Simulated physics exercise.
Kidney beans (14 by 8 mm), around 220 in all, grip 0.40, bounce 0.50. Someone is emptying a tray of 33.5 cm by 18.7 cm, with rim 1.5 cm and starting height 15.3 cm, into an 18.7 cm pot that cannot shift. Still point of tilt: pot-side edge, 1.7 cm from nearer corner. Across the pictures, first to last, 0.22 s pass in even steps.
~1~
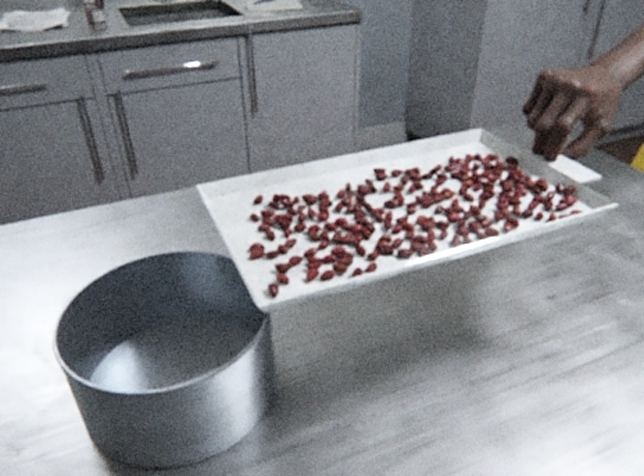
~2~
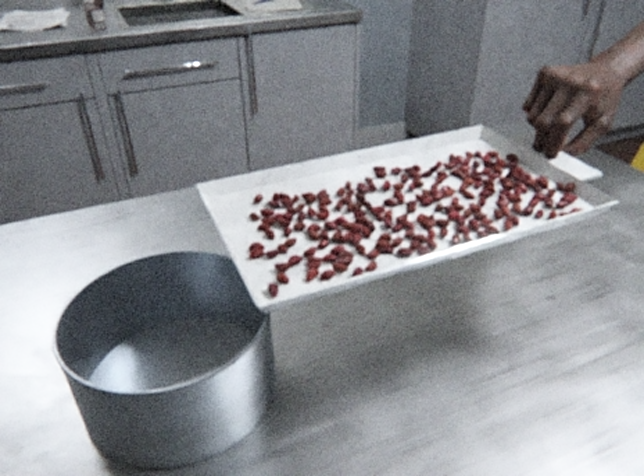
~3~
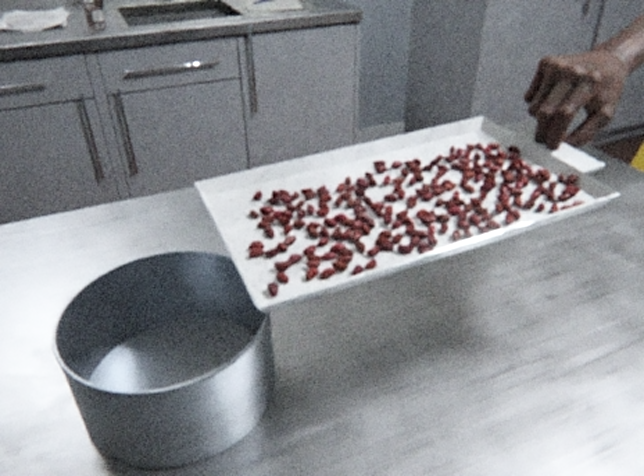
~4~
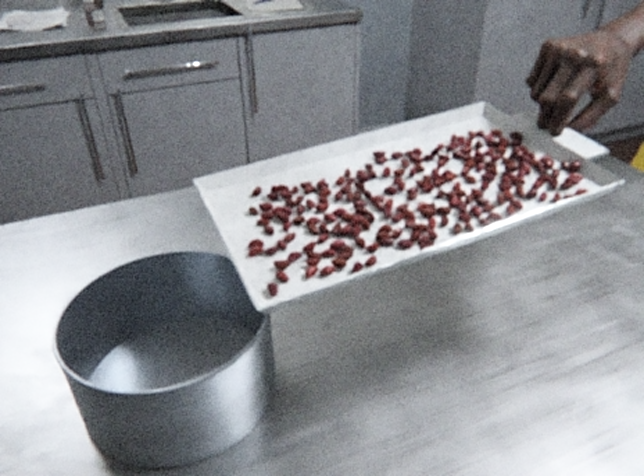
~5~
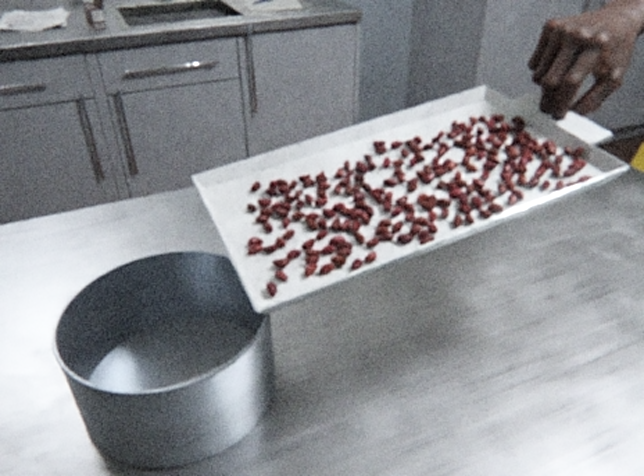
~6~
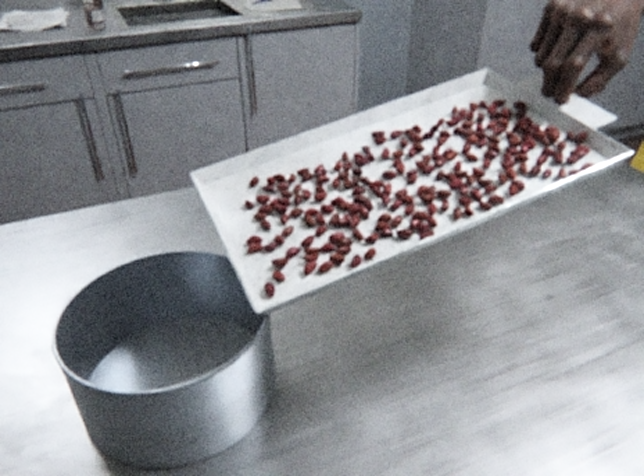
A white tray scattered with dark red beans sits almost level above a metal counter, its left edge by a round, empty metal pot. Its right end then rises slowly beside a person's hand, tilting the tray gently down toward the left, while the beans stay spread across it.
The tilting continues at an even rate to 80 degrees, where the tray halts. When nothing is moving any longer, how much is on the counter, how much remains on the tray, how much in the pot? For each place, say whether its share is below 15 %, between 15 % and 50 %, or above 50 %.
At the end, counter: Will likely hold the majority, tray: Will likely hold a small amount, pot: Will likely hold a medium amount.
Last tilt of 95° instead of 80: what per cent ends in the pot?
Around 25 %, I reckon.
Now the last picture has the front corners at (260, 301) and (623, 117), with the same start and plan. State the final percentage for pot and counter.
Pot 65, counter 35.
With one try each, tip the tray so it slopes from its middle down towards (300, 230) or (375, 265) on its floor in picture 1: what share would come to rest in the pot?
Around 85 % for the first direction, around 0 % for the second.
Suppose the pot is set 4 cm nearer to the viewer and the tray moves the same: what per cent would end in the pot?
Around 70 per cent.
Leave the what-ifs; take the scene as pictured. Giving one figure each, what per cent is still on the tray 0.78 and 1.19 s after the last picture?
Earlier moment 30, later moment 0.
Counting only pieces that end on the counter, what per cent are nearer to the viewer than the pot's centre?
Roughly 100 percent of the spill.
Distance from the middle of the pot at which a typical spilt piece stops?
Roughly 18 cm.
Then, 0.47 s after the last picture, tilt 44 degrees; the tray holds 100 %, the pot 0 %.
Then, 0.78 s after the last picture, tilt 66 degrees; the tray holds 30 %, the pot 10 %.
Then, 1.19 s after the last picture, tilt 80 degrees; the tray holds 0 %, the pot 25 %.
In the end, counter 75 %, tray 0 %, pot 25 %.
